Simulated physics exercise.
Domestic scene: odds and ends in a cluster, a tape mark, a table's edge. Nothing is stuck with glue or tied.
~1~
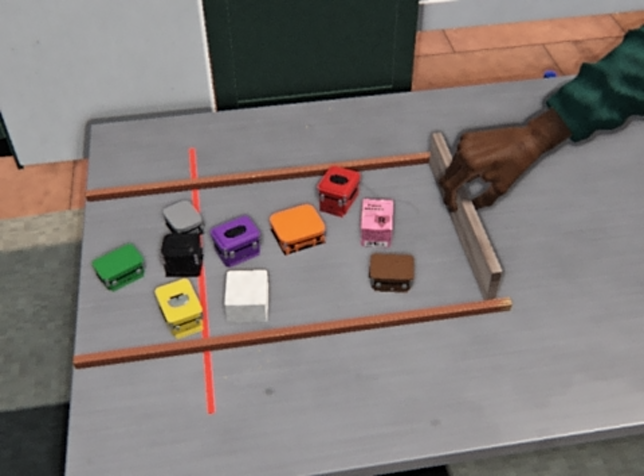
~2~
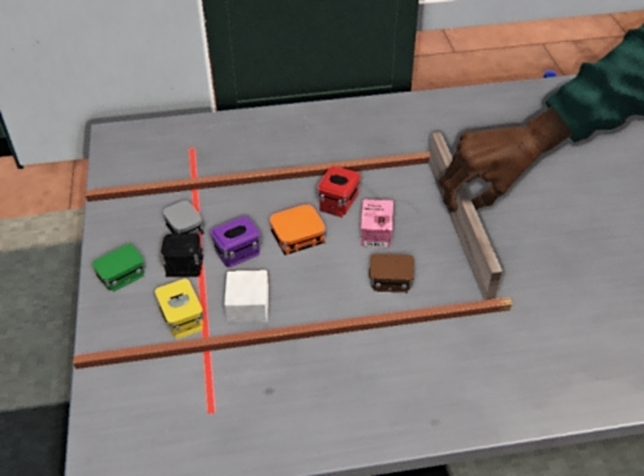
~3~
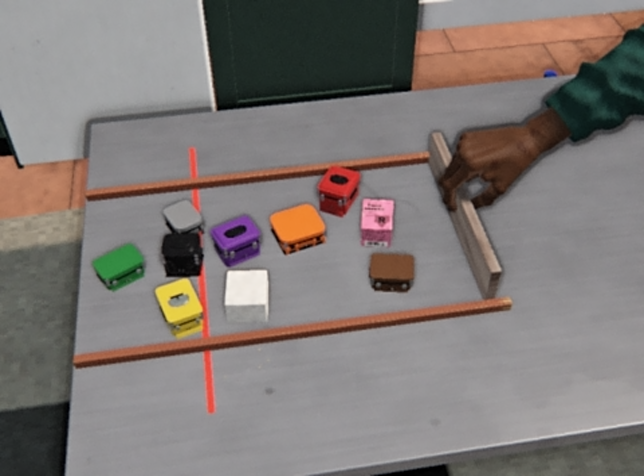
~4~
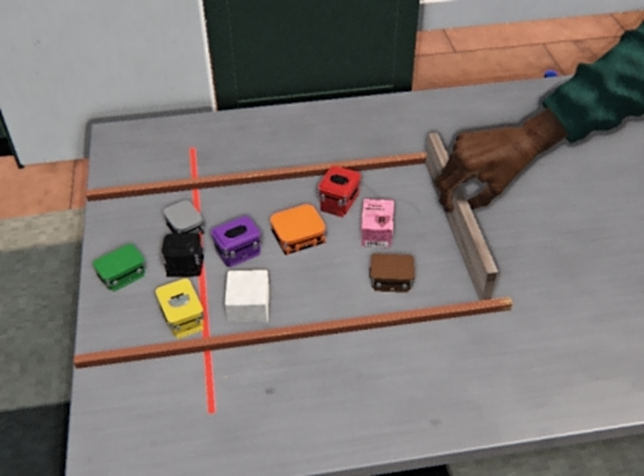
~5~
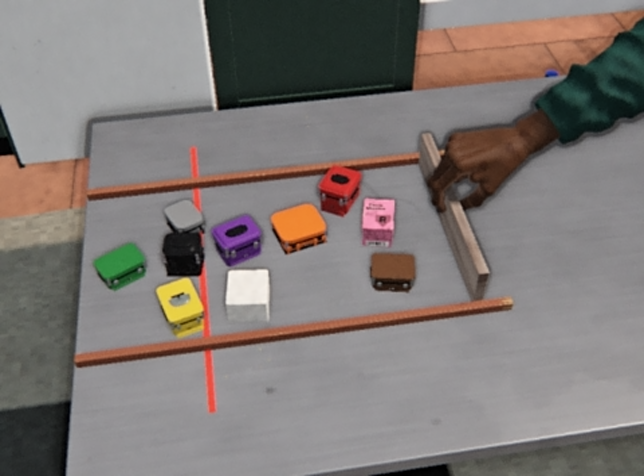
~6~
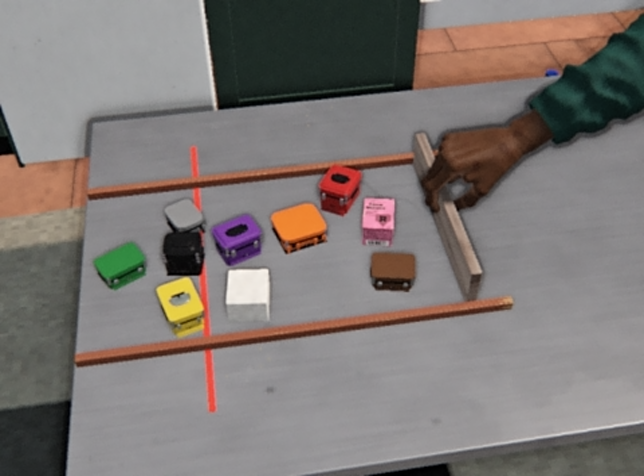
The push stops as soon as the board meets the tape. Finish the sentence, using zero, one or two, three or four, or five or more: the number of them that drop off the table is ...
The number that drop off the table is one or two.
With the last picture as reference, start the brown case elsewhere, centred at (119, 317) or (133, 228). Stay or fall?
Taking them in order, it stays put and then it stays put.
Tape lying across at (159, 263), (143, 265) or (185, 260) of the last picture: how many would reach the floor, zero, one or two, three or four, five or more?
In order: Either three or four, 3 or 4, one or two.
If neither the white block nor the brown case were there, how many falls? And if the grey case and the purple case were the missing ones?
First 2, then 1.
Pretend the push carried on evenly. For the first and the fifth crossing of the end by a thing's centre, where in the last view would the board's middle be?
The middle sits near (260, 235) at the first moment and near (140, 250) at the second.
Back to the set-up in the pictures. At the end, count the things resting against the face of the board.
3.
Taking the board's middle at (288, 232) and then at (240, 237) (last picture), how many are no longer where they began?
First 8, after that 10.
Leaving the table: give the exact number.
The answer is exactly 2.
Soon after, none off yet; green case at rest near (122, 268); yellow case at rest near (182, 307); black case at rest near (184, 254).
After that, none off yet; green case at rest near (122, 268); yellow case at rest near (182, 307); black case displaced a little near (167, 256).
And then, none off yet; green case tilting well over near (62, 282); yellow case displaced about its own width near (148, 311); black case displaced well along near (103, 265).
In the end, the number that fall off is one or two; gone, black case and green case.
